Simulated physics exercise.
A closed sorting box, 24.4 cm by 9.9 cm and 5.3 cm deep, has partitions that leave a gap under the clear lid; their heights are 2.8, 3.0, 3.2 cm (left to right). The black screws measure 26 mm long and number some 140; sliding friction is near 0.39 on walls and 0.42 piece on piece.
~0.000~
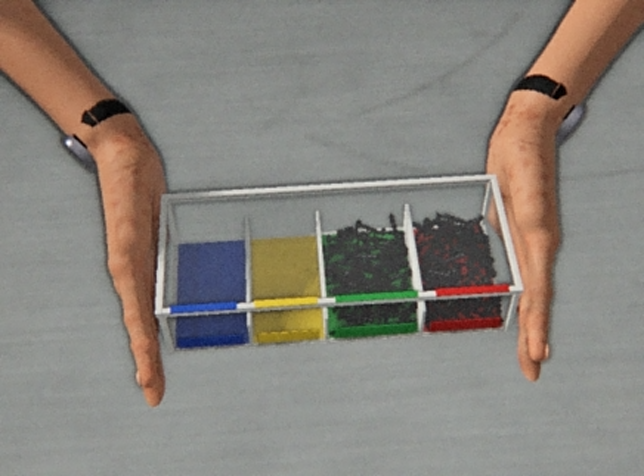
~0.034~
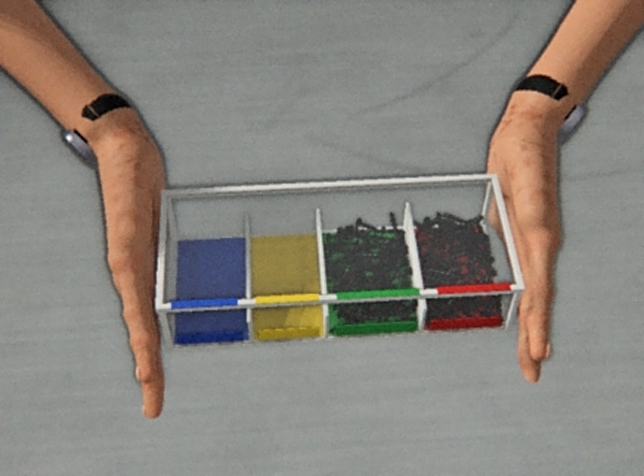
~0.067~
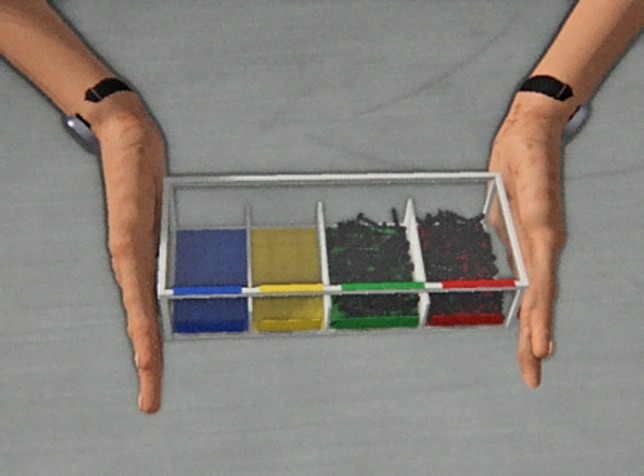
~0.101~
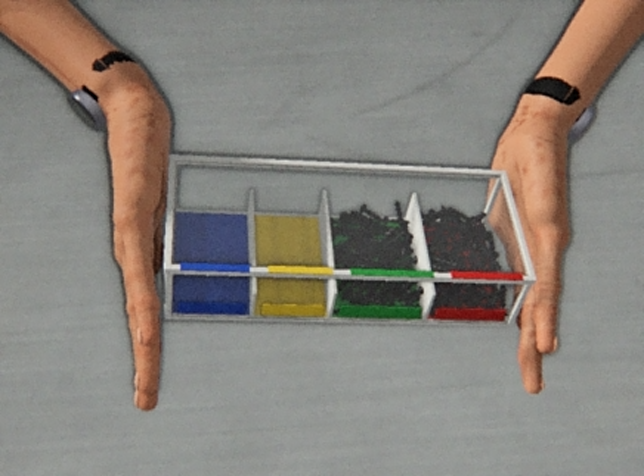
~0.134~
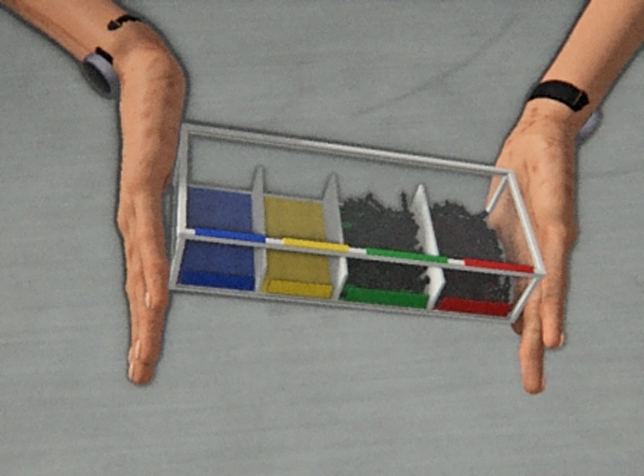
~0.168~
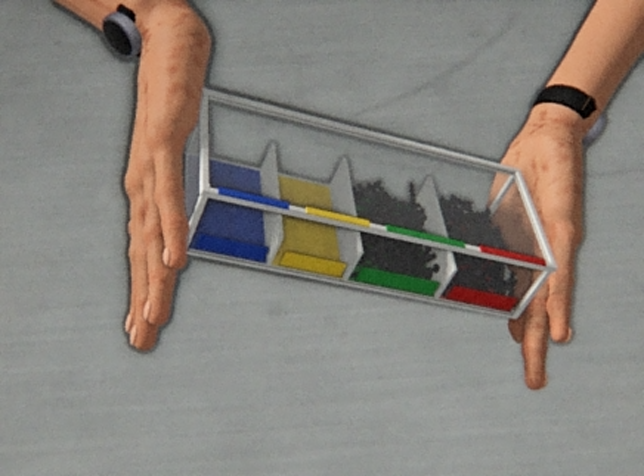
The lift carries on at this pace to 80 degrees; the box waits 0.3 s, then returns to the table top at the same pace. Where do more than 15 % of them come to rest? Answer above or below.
Red above, blue below, green above, yellow below.
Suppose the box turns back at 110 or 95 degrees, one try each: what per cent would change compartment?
About 25 and 25 per cent.
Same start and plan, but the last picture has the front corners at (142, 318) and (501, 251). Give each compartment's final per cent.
Red 25; blue 40; green 30; yellow 5.
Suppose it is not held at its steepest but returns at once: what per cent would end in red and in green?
Then: Red 75, green 25.
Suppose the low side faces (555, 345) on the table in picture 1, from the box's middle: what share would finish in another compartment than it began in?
About 25 per cent.
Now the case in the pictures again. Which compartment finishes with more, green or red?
The red compartment.
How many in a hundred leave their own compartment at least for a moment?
Some 20 per cent.
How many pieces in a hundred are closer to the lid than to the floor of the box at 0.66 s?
Roughly 40 per cent.
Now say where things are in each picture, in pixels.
In the first frame, box tilt 0 degrees, front corners at (162, 311) and (516, 288); red 50 %, green 50 %.
In the second frame, box tilt 1 degrees, front corners at (163, 306) and (518, 287).
In the third frame, box tilt 4 degrees, front corners at (165, 292) and (522, 283), lowest corner right back.
In the fourth frame, box tilt 9 degrees, front corners at (171, 267) and (529, 278), lowest corner right back.
In the fifth frame, box tilt 16 degrees, front corners at (185, 231) and (539, 272), lowest corner right back.
In the sixth frame, box tilt 24 degrees, front corners at (208, 190) and (550, 266), lowest corner right back; red 50 %, green 50 %. Its pace works out near 220 degrees a second.
Then, at 0.66 s, tilt 80 degrees; red 70 %, green 30 %.
After 0.99 s, tilt 47 degrees; red 70 %, green 30 %.
After 1.41 s, tilt 0 degrees; red 70 %, green 30 %.
By 1.7 s all is still; red 70 %, blue 0 %, green 30 %, yellow 0 %.
